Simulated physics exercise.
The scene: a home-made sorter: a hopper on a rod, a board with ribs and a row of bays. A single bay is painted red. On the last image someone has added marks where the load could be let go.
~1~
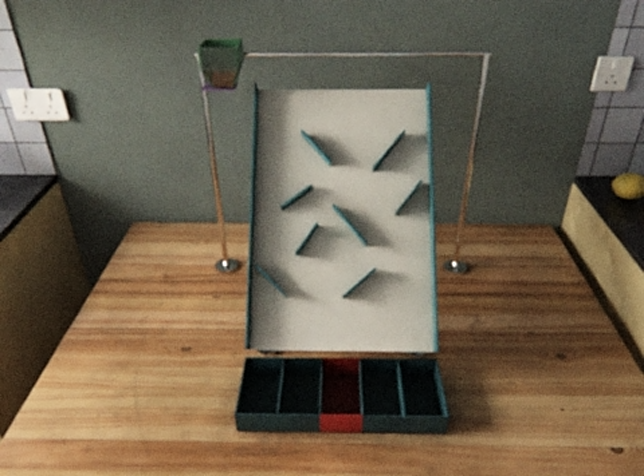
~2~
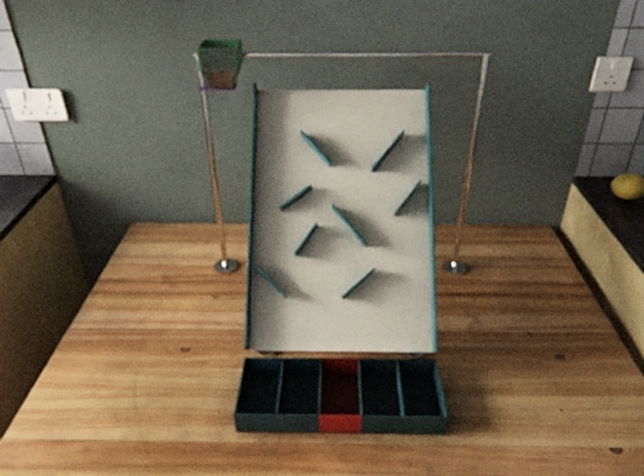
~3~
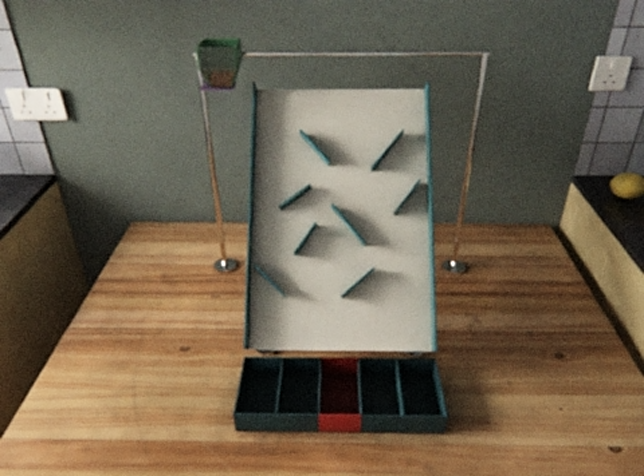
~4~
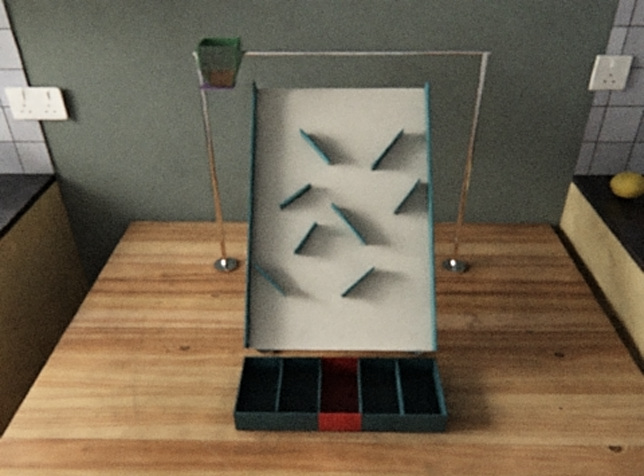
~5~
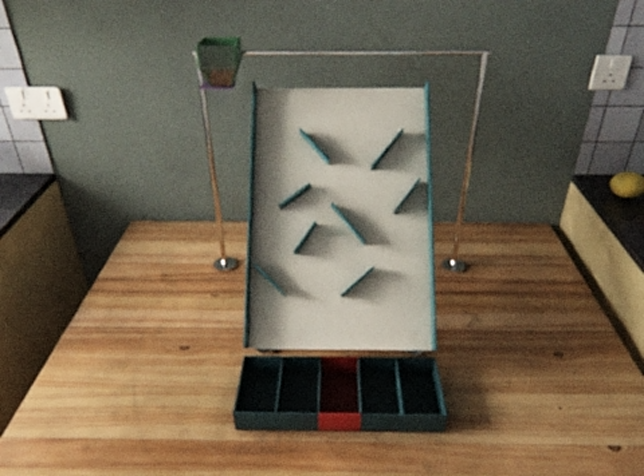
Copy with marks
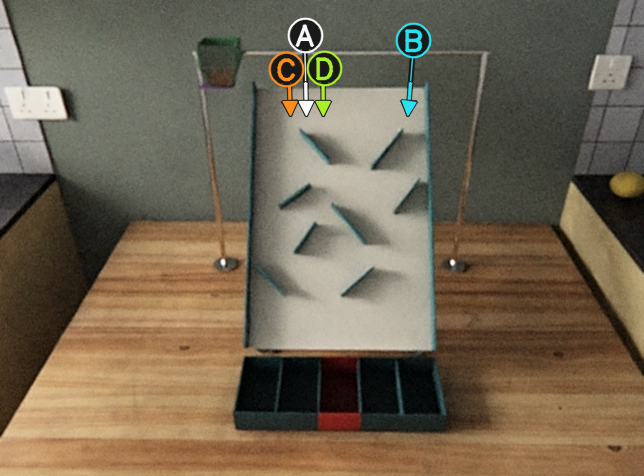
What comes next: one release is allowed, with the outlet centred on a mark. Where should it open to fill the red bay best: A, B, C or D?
Go for C.
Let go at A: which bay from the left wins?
The fifth.
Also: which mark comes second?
That would be A.
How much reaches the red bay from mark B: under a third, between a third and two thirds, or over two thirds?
Mark B gives under a third.
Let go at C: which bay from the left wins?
The third.
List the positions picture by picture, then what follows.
In the first picture, hopper (224, 79), cereal balls, door shut.
In the second picture, ribs (301, 130) to (330, 162), (373, 167) to (404, 130), (280, 207) to (311, 185).
In the third picture, ribs (396, 211) to (420, 179), (294, 253) to (316, 222), (332, 204) to (365, 243).
In the fourth picture, ribs (253, 264) to (285, 295), (342, 296) to (374, 267).
In the fifth picture, red bay (339, 421), number 3 of 5 from the left.
On the marked copy, mark A meets the board at (306, 110); mark B meets the board at (408, 110); mark C meets the board at (290, 110); mark D meets the board at (323, 110).
With A, roughly a quarter in the red bay, roughly two thirds in other bays, just a few held on the board, just a few outside the box.
With B, just a few in the red bay, almost all in other bays, just a few outside the box.
With C, roughly half in the red bay, roughly a third in other bays, about a tenth held on the board.
With D, just a few in the red bay, almost all in other bays, just a few outside the box.
